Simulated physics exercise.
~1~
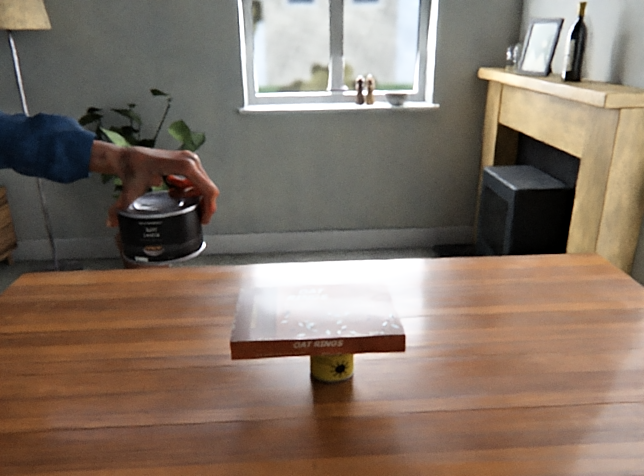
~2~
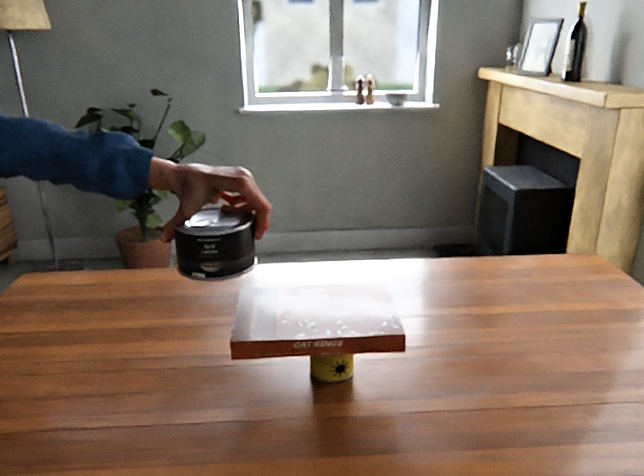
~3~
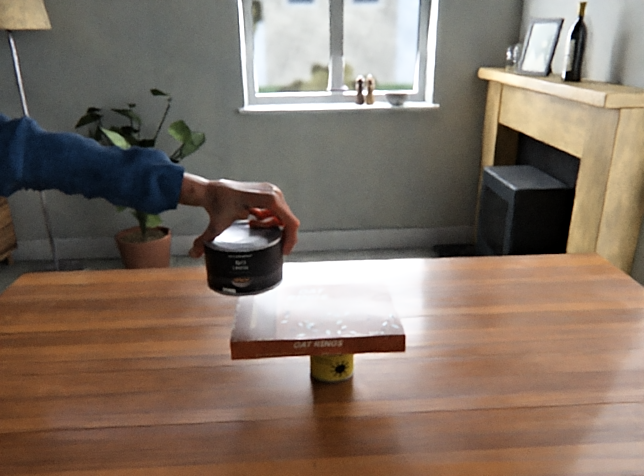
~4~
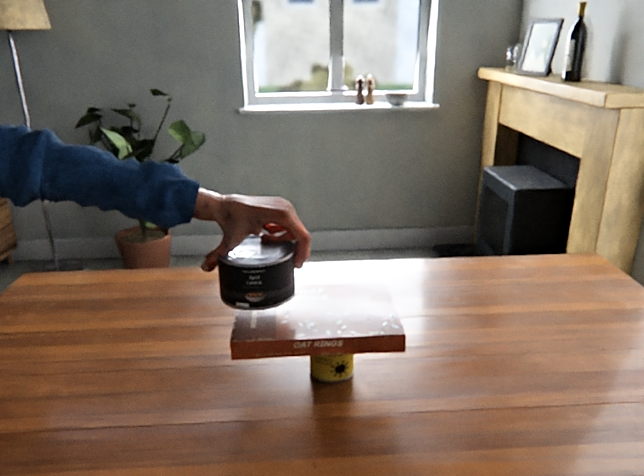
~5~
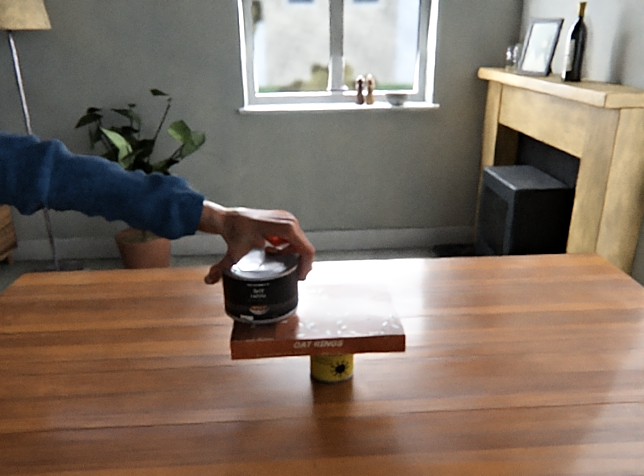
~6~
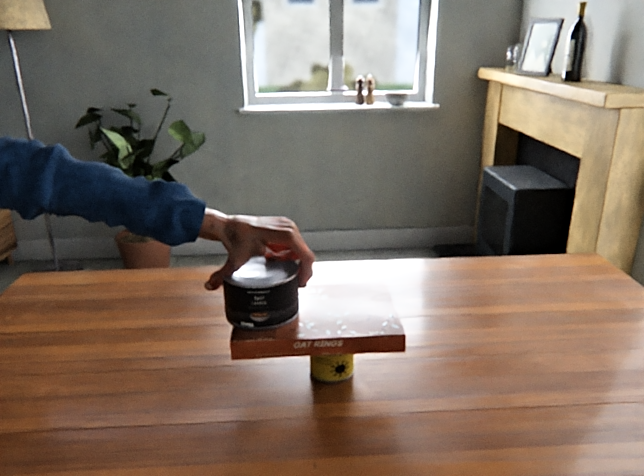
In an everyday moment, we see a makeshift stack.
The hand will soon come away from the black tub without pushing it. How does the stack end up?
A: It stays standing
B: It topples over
It topples over (B).
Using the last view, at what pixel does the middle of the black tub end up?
Close to pixel (216, 331).
Then, 0.30 s after the last picture, black tub now fallen; orange packet tipped 45° from how it was.
Then, 0.40 s after the last picture, orange packet tipped 55° from how it was.
Then, 1.10 s after the last picture, orange packet tipped 41° from how it was.
At rest, fallen, black tub; tipped over in the stack, orange packet; yellow tin in place. Seen from the same camera at the end, black tub near (216, 331). The stack loses its balance.
